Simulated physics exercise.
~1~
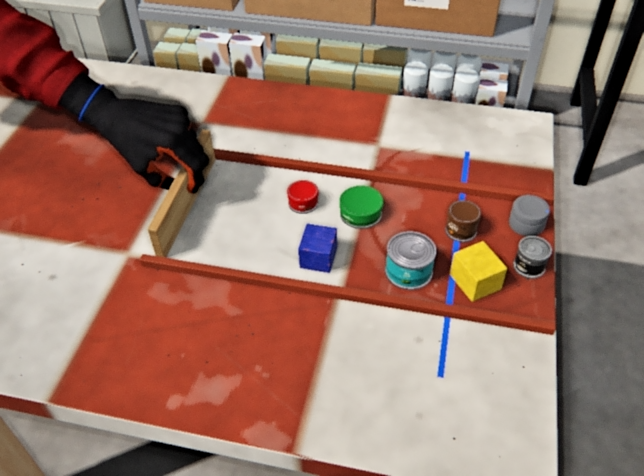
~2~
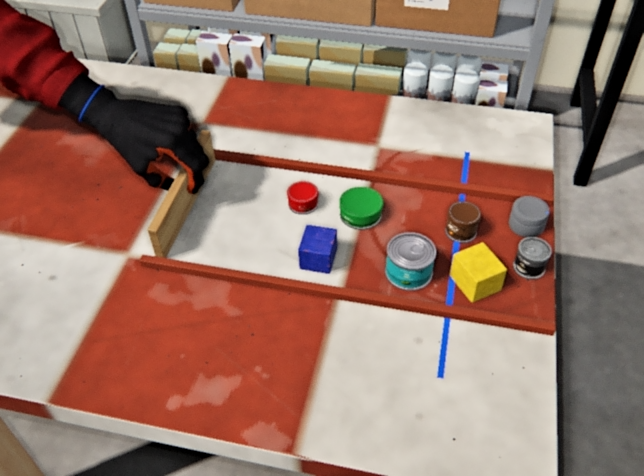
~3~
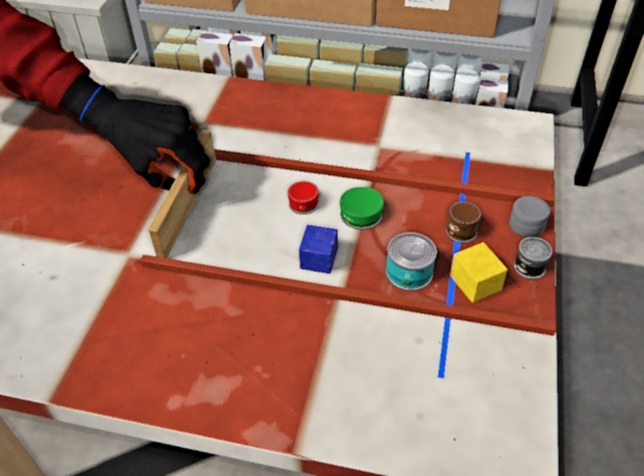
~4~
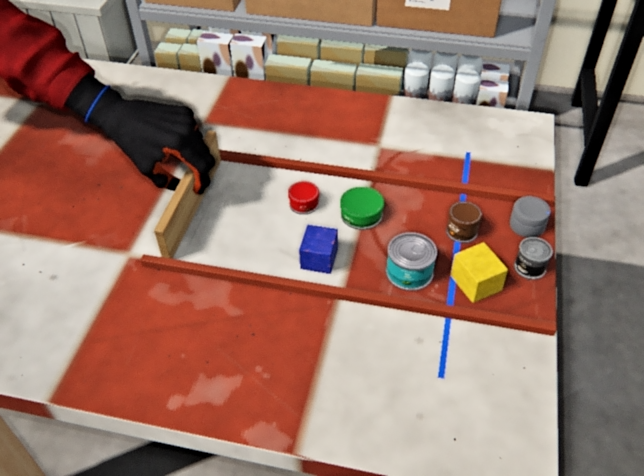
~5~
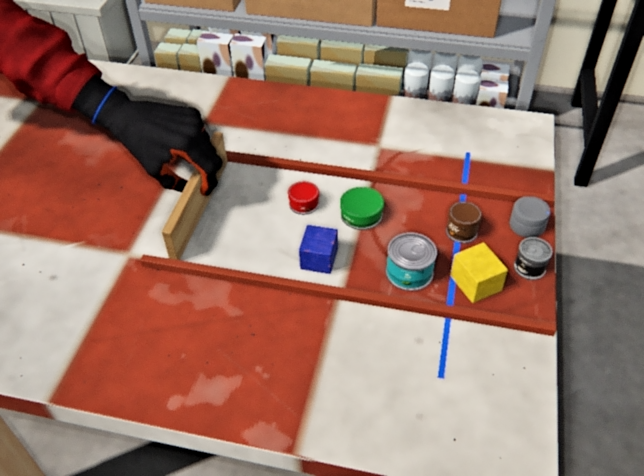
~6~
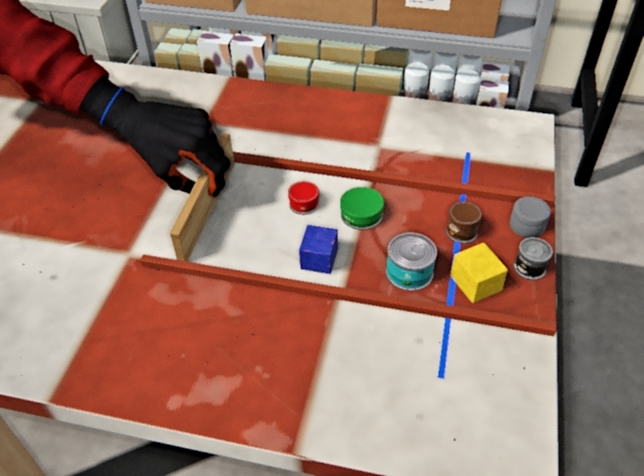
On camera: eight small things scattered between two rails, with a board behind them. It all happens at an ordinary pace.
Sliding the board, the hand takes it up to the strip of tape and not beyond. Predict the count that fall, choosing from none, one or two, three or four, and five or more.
I predict the count lost over the end will be one or two.
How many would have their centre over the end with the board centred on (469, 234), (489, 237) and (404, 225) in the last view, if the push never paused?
Middles past end - pos 1: 3, pos 2: 3, pos 3: 0.
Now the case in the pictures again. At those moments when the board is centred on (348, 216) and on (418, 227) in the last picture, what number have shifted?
The counts are 3 and 7.
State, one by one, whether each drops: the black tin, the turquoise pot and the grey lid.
Obs.: Black tin down; turquoise pot still up; grey lid still up.
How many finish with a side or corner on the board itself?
That would be 2 of them.
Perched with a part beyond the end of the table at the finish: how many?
Number: 2.
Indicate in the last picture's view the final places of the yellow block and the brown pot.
The yellow block ends at (556, 280) and the brown pot at (553, 244).
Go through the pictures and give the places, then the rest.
Black tin (532, 257); grey lid (529, 216); yellow block (478, 272); board (185, 191); tape (456, 247), in the first picture.
Grey lid (529, 217); red tin (303, 198), in the second picture.
Yellow block (478, 272); board (185, 192), in the third picture.
Black tin (533, 258); green tin (362, 208), in the fourth picture.
Grey lid (530, 217); turquoise pot (411, 262), in the fifth picture.
Black tin (533, 259); grey lid (530, 217); yellow block (478, 273); board (205, 195); tape (457, 248), in the sixth picture.
A little later, none off yet; black tin at rest near (533, 259); grey lid at rest near (530, 217); yellow block at rest near (478, 273).
Next, none off yet; black tin moving near (543, 257); grey lid at rest near (531, 217); yellow block shifted about its own width near (519, 276).
When it is over, the number that fall off is one or two; down, black tin.
